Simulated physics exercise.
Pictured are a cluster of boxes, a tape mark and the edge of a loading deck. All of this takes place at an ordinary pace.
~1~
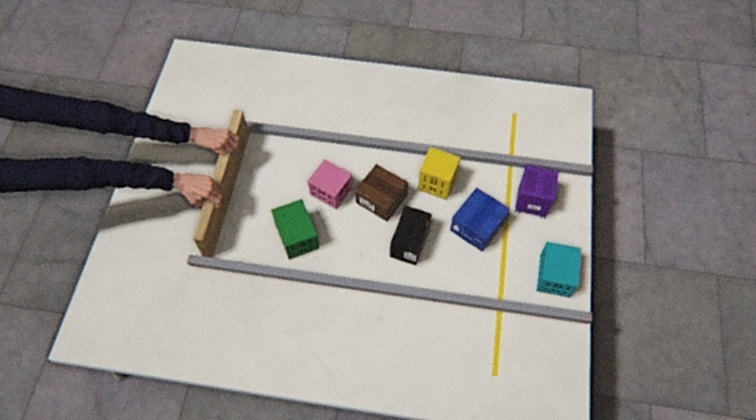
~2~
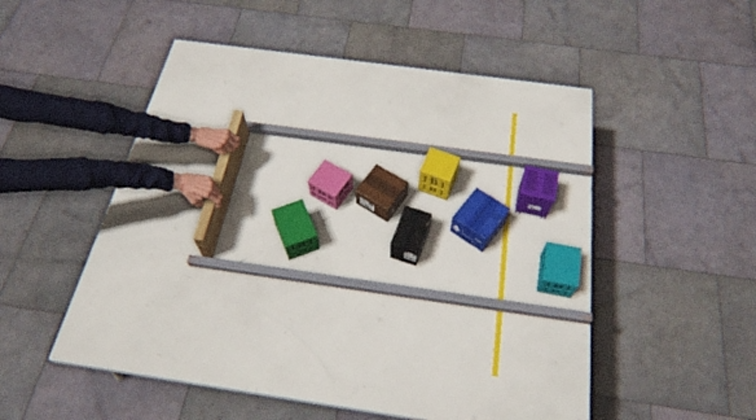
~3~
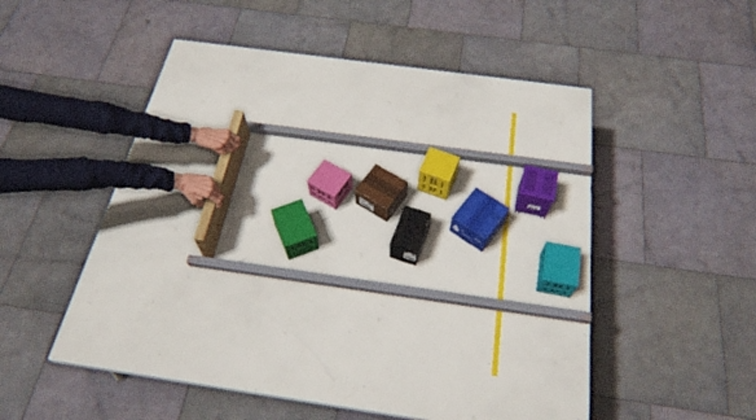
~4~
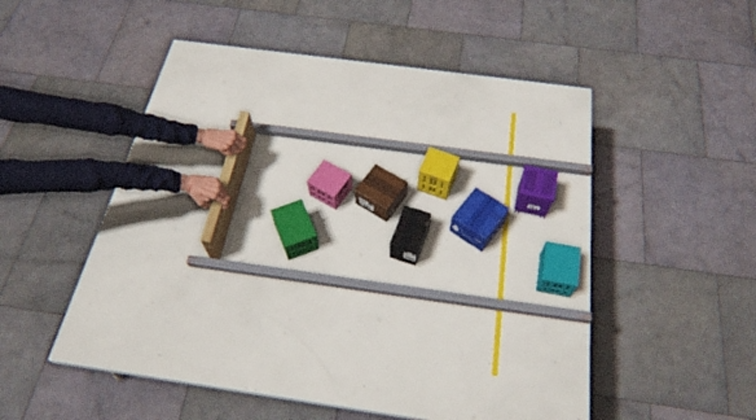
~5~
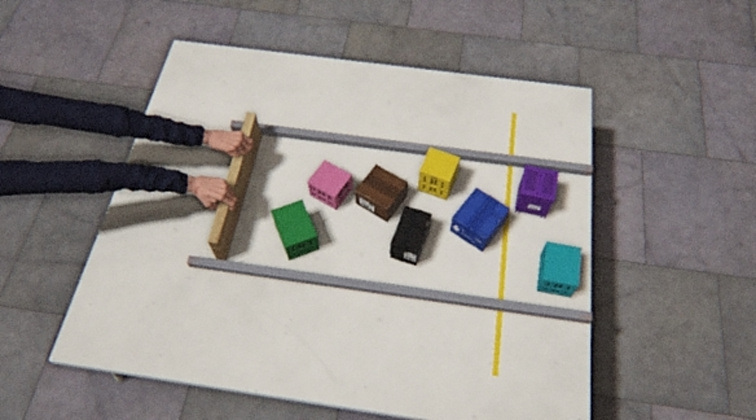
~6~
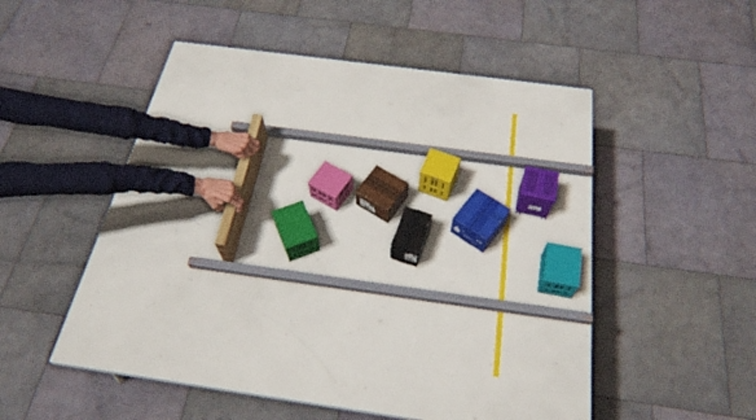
Two hands sliding a wooden plank slightly right between two rails on a white deck, the scattered coloured boxes staying still.
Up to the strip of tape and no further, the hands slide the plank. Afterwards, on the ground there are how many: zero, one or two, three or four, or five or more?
It ends with just one or a pair down.
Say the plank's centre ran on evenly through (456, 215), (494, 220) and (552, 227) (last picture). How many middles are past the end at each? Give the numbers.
In that order 0, 1 and 5.
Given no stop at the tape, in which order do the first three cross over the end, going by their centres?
Sequence: The turquoise crate, the blue box, the black parcel.
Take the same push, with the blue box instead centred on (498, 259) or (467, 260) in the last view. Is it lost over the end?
In that order: Keeps its place, then keeps its place.
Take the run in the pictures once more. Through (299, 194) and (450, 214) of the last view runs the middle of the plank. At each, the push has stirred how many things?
At the first place 1, at the second 7.
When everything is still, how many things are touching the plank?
Well, it touches 3.
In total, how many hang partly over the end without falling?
0 is the number.
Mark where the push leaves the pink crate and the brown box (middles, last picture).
Final spots - pink crate (526, 205), brown box (560, 231).
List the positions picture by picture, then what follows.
Turquoise crate (559, 270); purple tote (536, 192); blue box (479, 220); plank (224, 182); tape (506, 231), in the first picture.
Purple tote (536, 193); pink crate (331, 185), in the second picture.
Blue box (479, 220); black parcel (410, 236), in the third picture.
Turquoise crate (558, 270); plank (231, 184), in the fourth picture.
Purple tote (536, 192); yellow crate (438, 174), in the fifth picture.
Turquoise crate (560, 271); purple tote (536, 193); blue box (480, 221); plank (243, 187); tape (506, 232), in the sixth picture.
A little later, none off yet; turquoise crate at rest near (560, 271); purple tote at rest near (536, 193); blue box at rest near (480, 221).
Next, none off yet; turquoise crate at rest near (560, 271); purple tote at rest near (536, 193); blue box shifted a little near (486, 222).
Later still, none off yet; turquoise crate shifted a little near (573, 278); purple tote at rest near (536, 193); blue box shifted well along near (550, 237).
When it is over, the number that fall off is one or two; down, blue box and turquoise crate.
